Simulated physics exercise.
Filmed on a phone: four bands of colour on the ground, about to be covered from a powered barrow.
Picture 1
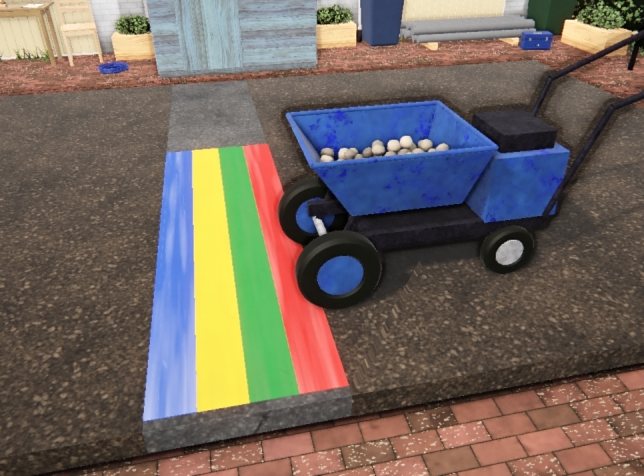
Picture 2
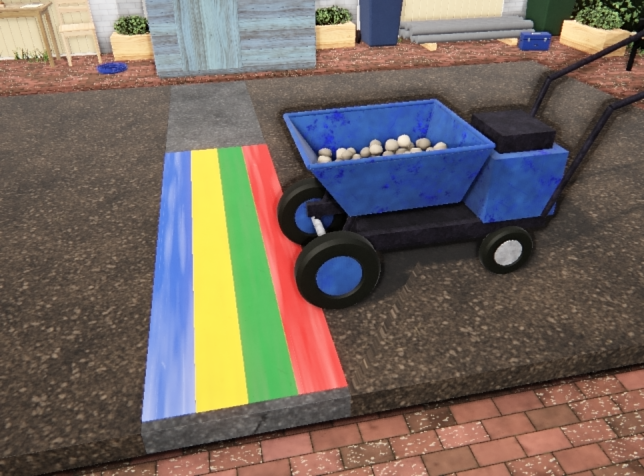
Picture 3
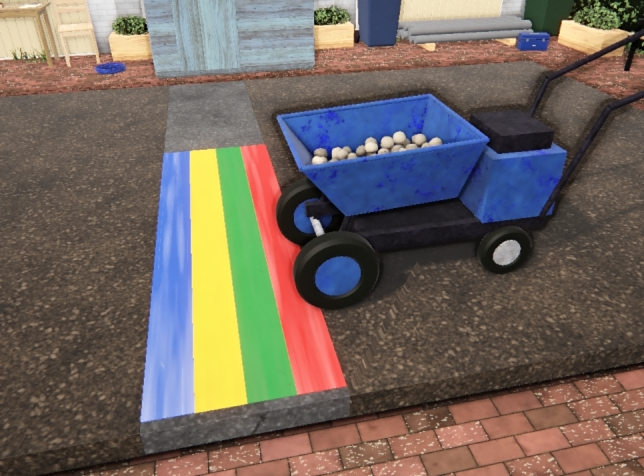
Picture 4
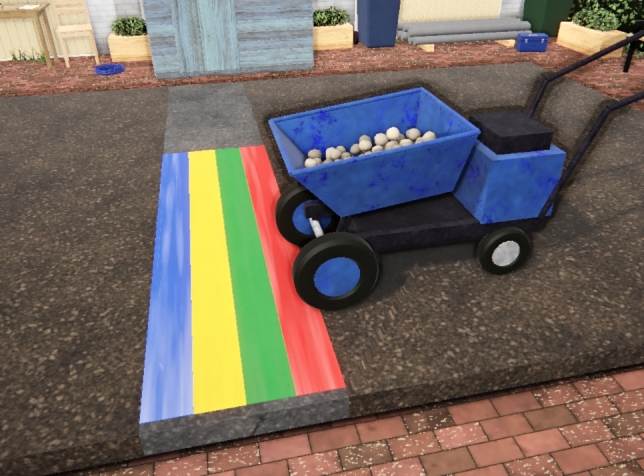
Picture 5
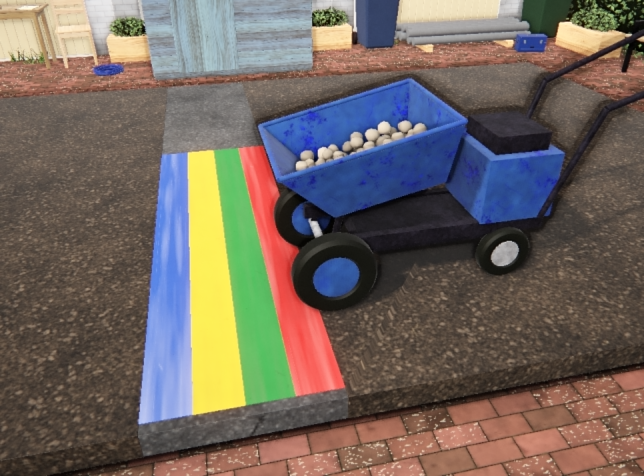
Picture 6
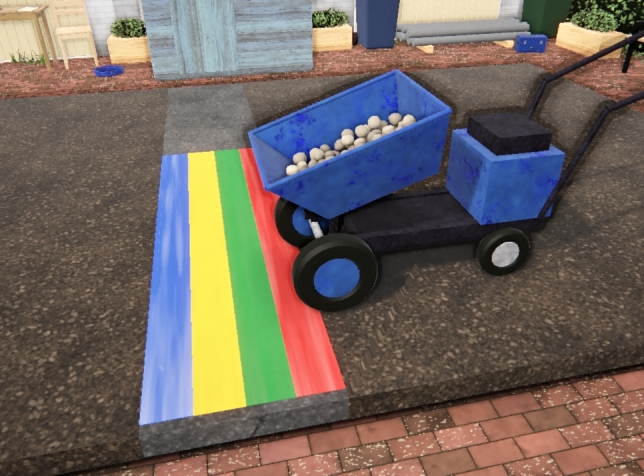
Blue powered barrow raising its skip of pale round stones and tilting it leftward beside blue, yellow, green and red ground stripes.
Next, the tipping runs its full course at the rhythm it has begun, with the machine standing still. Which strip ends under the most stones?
The blue strip carries the most.
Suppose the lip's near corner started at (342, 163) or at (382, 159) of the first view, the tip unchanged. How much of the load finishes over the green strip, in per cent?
Near 0 % and 30 %.
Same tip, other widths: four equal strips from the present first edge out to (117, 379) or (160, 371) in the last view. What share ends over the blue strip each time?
The first gives 40 %, the second 40 %.
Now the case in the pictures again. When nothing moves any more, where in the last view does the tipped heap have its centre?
Close to (160, 291).
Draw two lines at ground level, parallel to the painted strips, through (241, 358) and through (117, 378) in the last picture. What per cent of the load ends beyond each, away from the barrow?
Near 100 % and 30 %.
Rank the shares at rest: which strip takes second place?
Next in line is yellow.
Soon after the last picture, skip tipped steeply; all in the skip.
A little later, skip tipped right over; most in the skip; a small part over the yellow strip; a small part over the blue strip.
Later still, skip tipped right over; a small part in the skip; about a quarter over the yellow strip; about half over the blue strip; about a third off the paint.
By the end, skip tipped right over; none over the red strip; a stray few over the green strip; a small part over the yellow strip; about half over the blue strip; about a third off the paint.
